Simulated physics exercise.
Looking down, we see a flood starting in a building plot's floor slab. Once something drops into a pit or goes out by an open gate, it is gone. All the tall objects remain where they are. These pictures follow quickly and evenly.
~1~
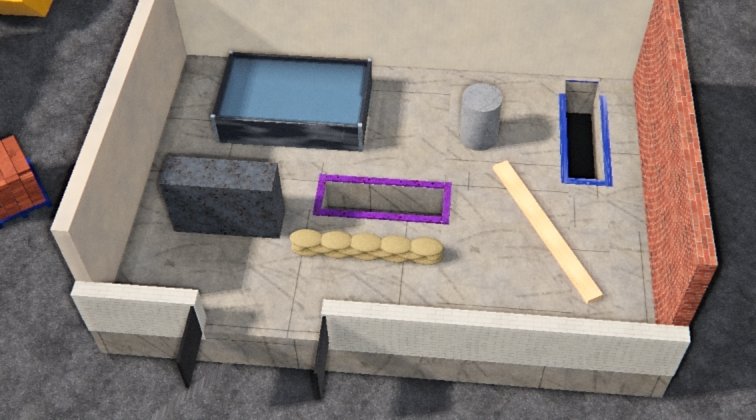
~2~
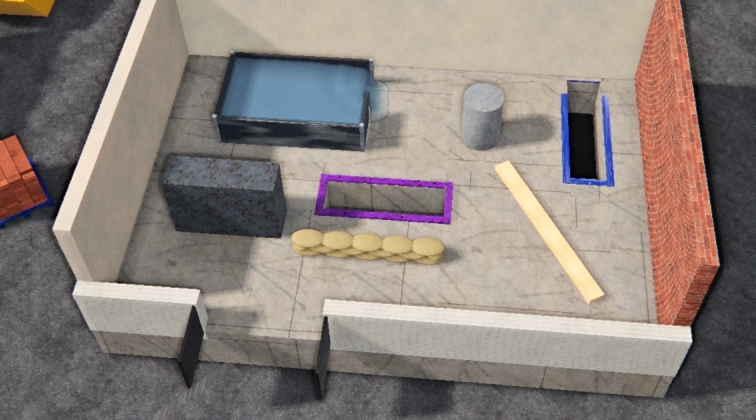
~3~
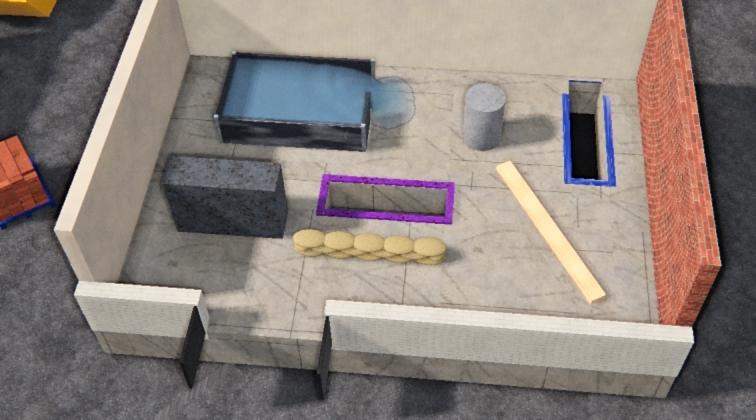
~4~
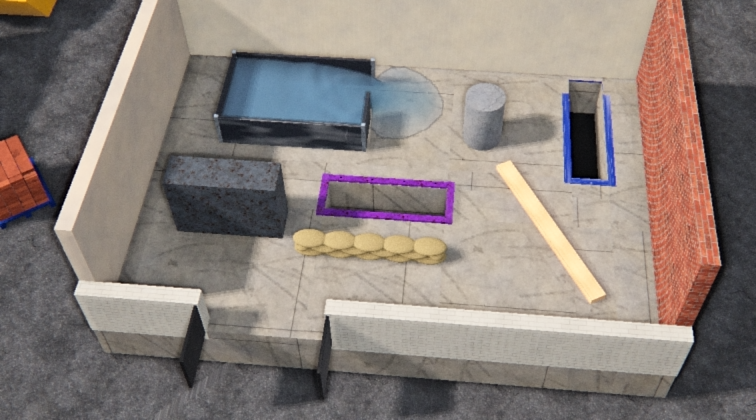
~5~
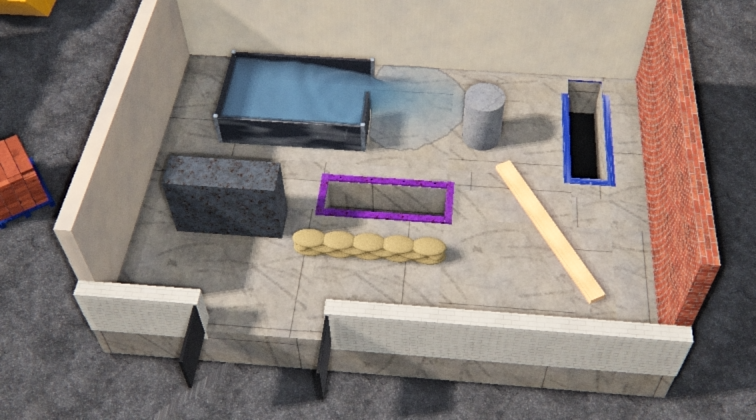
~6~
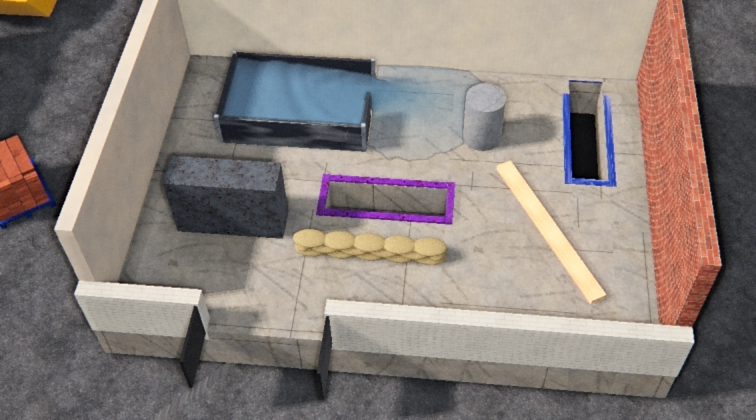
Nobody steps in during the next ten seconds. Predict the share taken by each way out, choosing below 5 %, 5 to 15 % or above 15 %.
Outcome: The gate will receive a cut falling short of five per cent; the purple pit will receive a cut falling short of five per cent; the blue pit will receive a cut exceeding fifteen per cent.
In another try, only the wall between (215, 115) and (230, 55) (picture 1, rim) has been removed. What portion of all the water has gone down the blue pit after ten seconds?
Share recorded - blue: 14 %.
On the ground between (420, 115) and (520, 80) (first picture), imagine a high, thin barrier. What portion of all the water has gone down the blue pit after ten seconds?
Parts in a hundred: Blue 2.
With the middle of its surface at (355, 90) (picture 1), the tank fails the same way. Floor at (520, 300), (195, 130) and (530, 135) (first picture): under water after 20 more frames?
Going through the three spots, I'd say high and dry, high and dry, swamped.
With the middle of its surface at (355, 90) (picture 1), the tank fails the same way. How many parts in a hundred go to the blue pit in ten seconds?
Estimate for the blue pit - some 65 in a hundred.
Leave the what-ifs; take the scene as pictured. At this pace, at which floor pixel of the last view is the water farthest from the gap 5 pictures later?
My guess would be about (563, 81).
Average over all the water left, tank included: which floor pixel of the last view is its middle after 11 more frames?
Around pixel (350, 113).
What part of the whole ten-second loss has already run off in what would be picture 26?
Some 40 per cent.
A moment on, water covers 15 % of the floor; the gate 0 %, the purple pit 0 %, the blue pit 1 %.
Next, water covers 20 % of the floor; the gate 0 %, the purple pit 0 %, the blue pit 7 %.
Then, water covers 30 % of the floor; the gate 0 %, the purple pit 0 %, the blue pit 21 %.
Later, water covers 35 % of the floor; the gate 0 %, the purple pit 1 %, the blue pit 38 %.
In the end, water covers 40 % of the floor; the gate 0 %, the purple pit 1 %, the blue pit 53 %.
